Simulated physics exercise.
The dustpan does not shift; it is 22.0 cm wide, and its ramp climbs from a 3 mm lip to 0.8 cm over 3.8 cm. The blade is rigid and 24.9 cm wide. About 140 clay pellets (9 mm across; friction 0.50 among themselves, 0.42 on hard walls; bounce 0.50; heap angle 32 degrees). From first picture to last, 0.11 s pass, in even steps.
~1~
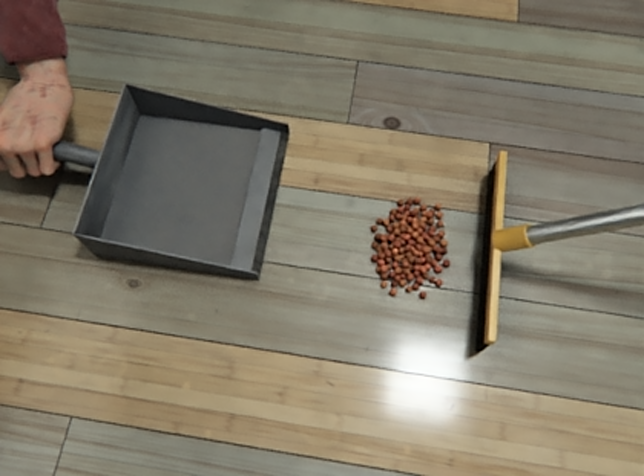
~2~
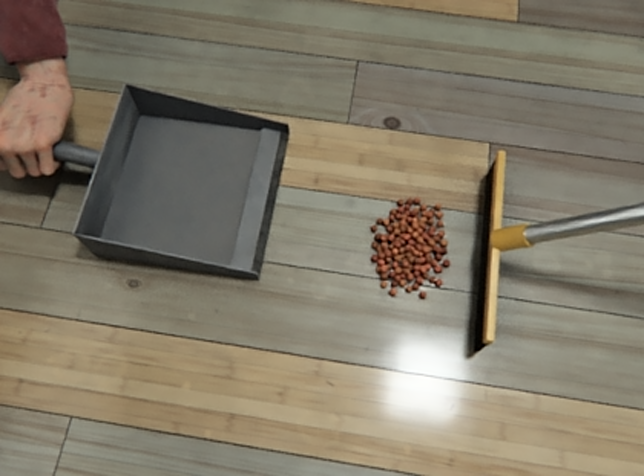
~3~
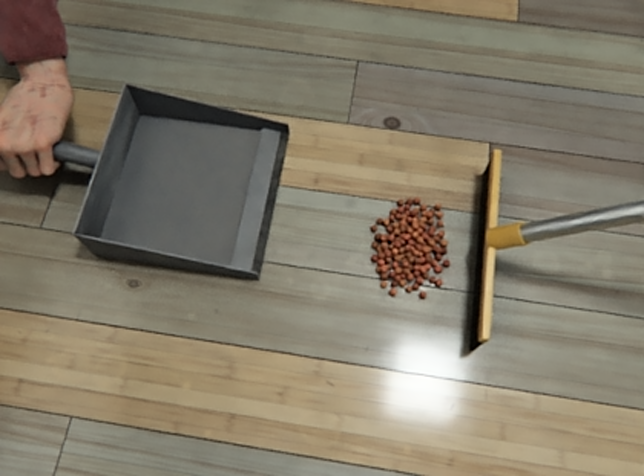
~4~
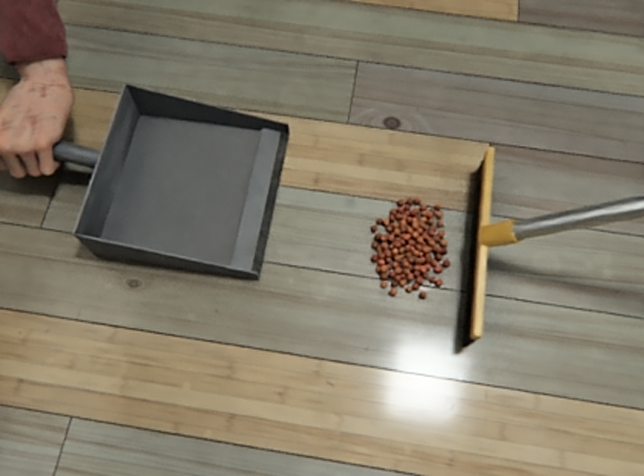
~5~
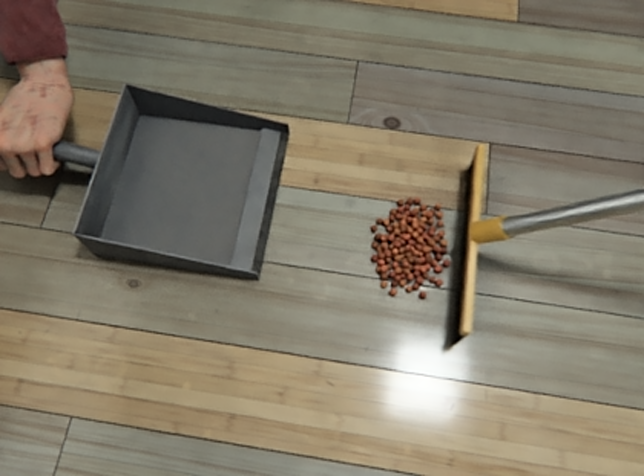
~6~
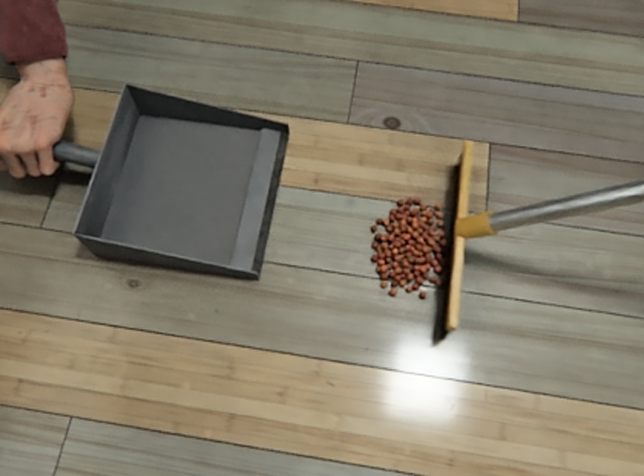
A hand holding a grey dustpan still on a wooden floor while a yellow broom slides left up to reddish-brown pellets.
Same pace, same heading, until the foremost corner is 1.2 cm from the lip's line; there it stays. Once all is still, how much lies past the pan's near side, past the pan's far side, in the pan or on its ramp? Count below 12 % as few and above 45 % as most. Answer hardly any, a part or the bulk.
Near side hardly any, far side hardly any, pan the bulk.
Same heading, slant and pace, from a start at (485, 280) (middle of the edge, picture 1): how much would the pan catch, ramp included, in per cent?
About 75 per cent.
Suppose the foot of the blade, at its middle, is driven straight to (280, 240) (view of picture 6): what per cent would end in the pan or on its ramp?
Some 65 per cent.
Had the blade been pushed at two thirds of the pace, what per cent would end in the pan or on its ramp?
Then about 65 per cent.
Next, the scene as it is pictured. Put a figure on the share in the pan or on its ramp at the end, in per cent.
About 75 per cent.
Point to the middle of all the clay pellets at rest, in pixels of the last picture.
Around (258, 199).
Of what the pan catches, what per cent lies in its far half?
About 50 per cent.
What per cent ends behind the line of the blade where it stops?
About 0 per cent.
Then, 0.15 s after the last picture, middle of the blade 12 cm from the lip; 0 % over the lip, far side 0 %, near side 5 %.
Then, 0.26 s after the last picture, middle of the blade 4 cm from the lip; 5 % over the lip, far side 0 %, near side 5 %.
Then, 0.49 s after the last picture, middle of the blade 1 cm from the lip; 75 % over the lip, far side 0 %, near side 5 %.
In the end, near side 5 %, far side 0 %, pan 75 %, in front of the lip or behind the blade 20 %.
